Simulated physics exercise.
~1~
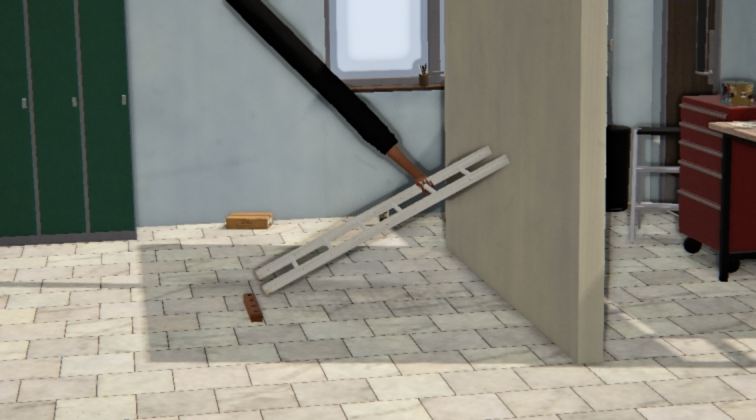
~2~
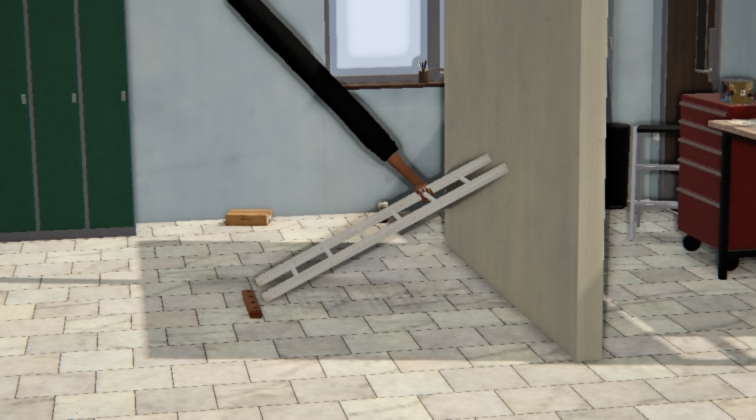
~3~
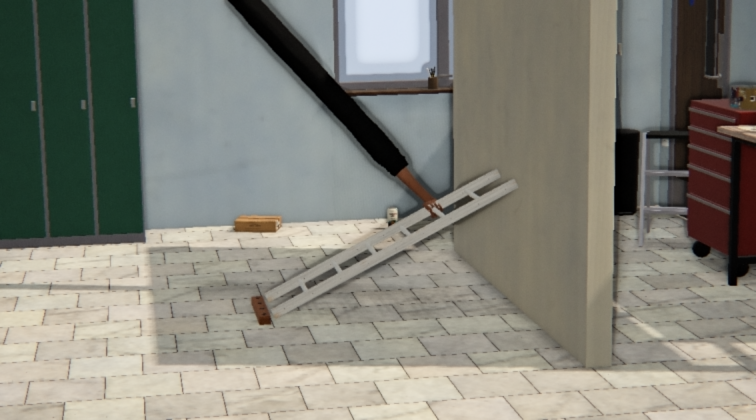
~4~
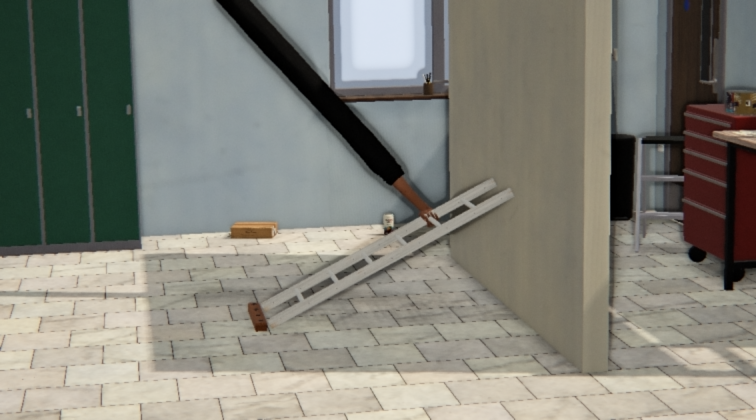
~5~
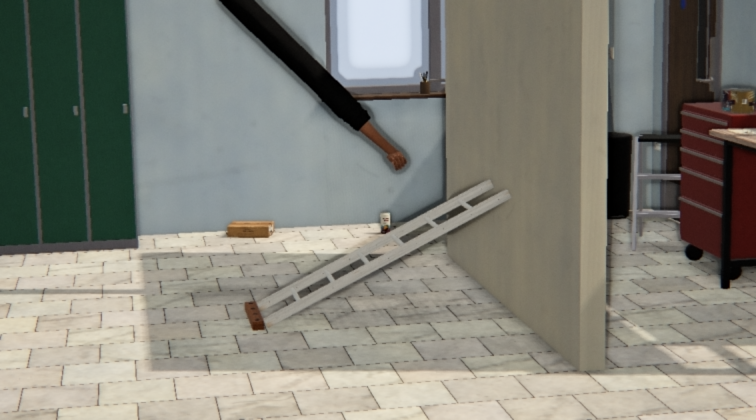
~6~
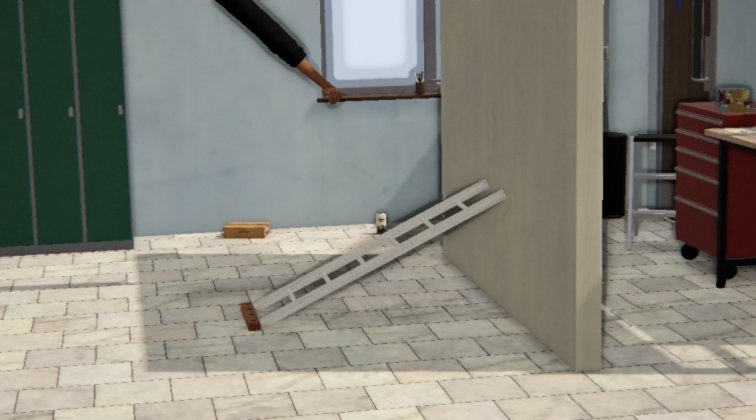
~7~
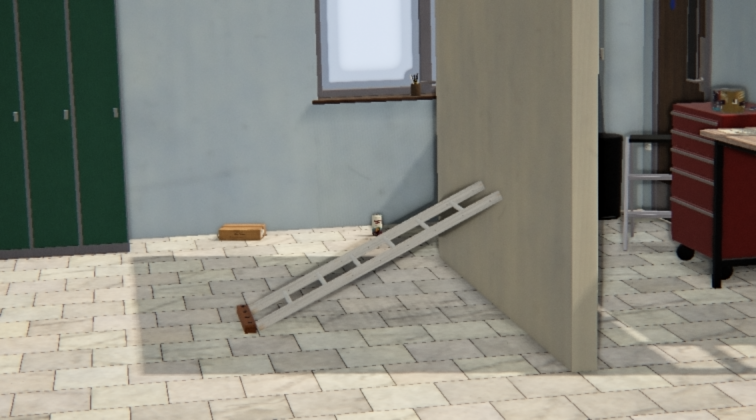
White gate leaning against a wall, sliding down slightly to a wooden strip as a hand lets go, then staying propped.
